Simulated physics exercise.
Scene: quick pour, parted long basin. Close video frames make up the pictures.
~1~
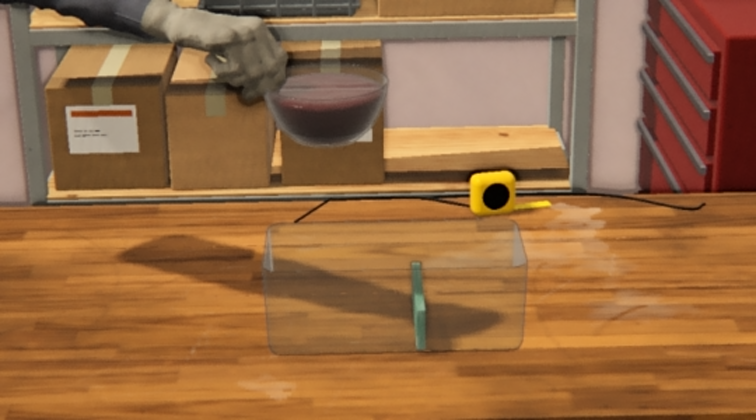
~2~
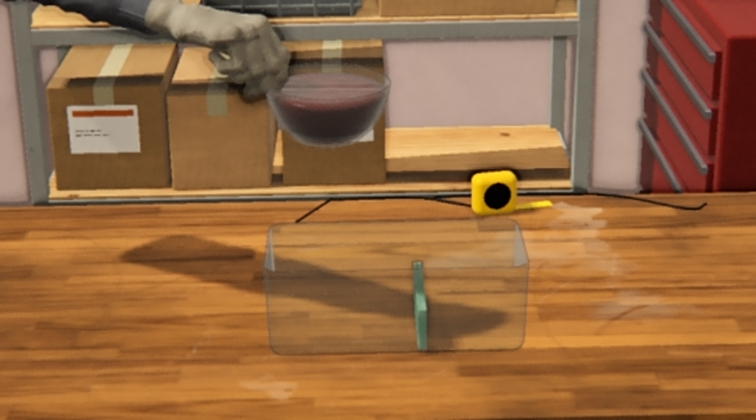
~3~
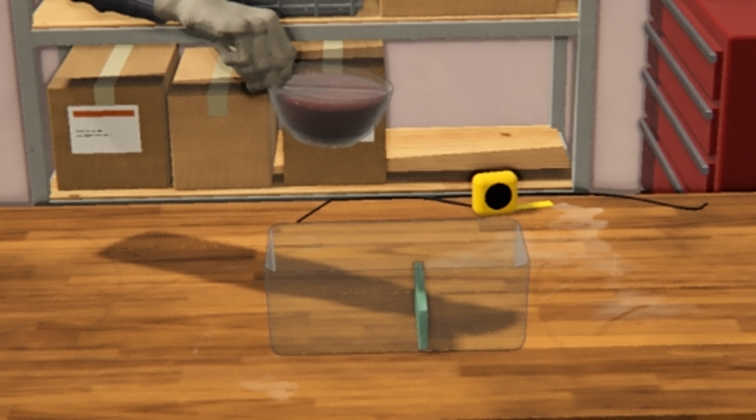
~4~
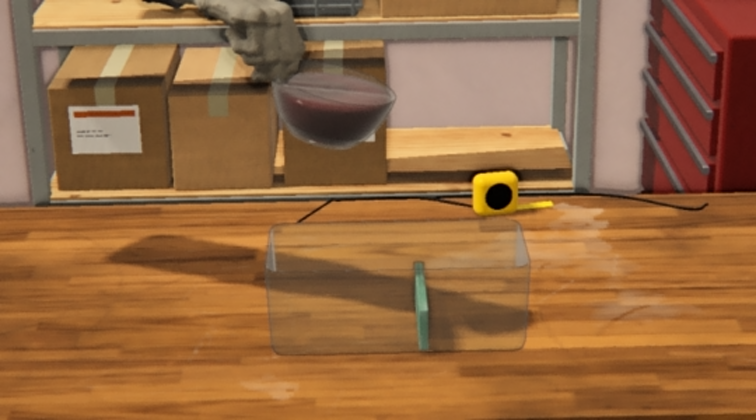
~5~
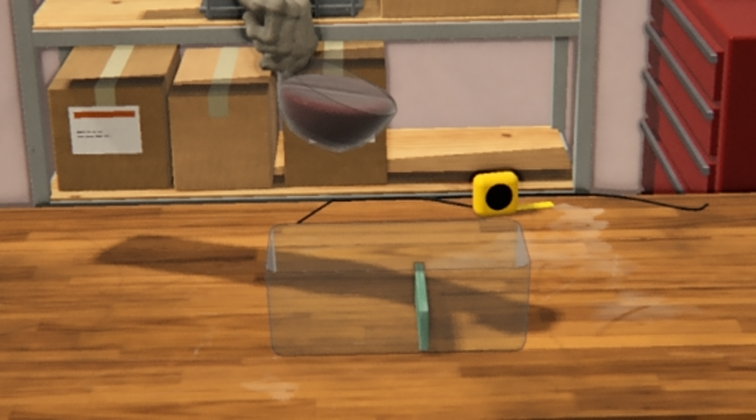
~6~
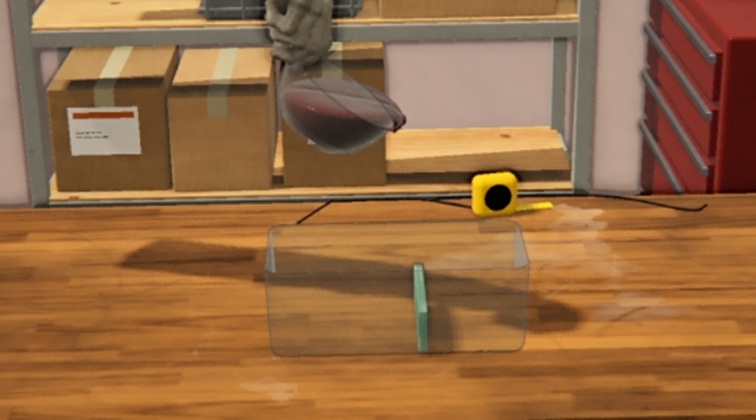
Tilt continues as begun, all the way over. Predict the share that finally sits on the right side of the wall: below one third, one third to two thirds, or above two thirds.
Middle of three bands.
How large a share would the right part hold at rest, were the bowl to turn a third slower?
Near 70 %.
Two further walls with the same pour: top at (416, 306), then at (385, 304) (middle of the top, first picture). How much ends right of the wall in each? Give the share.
Near 50 % and 70 %.
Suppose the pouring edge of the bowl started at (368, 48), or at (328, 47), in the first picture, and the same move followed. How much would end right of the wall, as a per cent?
45 and 10 in a hundred.
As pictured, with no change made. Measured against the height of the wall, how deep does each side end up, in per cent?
On the left 20 %, on the right 40 %.
A moment on, the bowl is tipped right over and 5 per cent is still to pour, 1 is left of the wall and 40 right of it.
Next, the bowl is tipped right over and 0 per cent is still to pour, 31 is left of the wall and 53 right of it.
Then the bowl is tipped right over and 0 per cent is still to pour, 39 is left of the wall and 53 right of it.
Later the bowl is tipped right over and 0 per cent is still to pour, 42 is left of the wall and 54 right of it.
In the end 42 per cent lies left of the wall, 54 right of it and 4 outside.
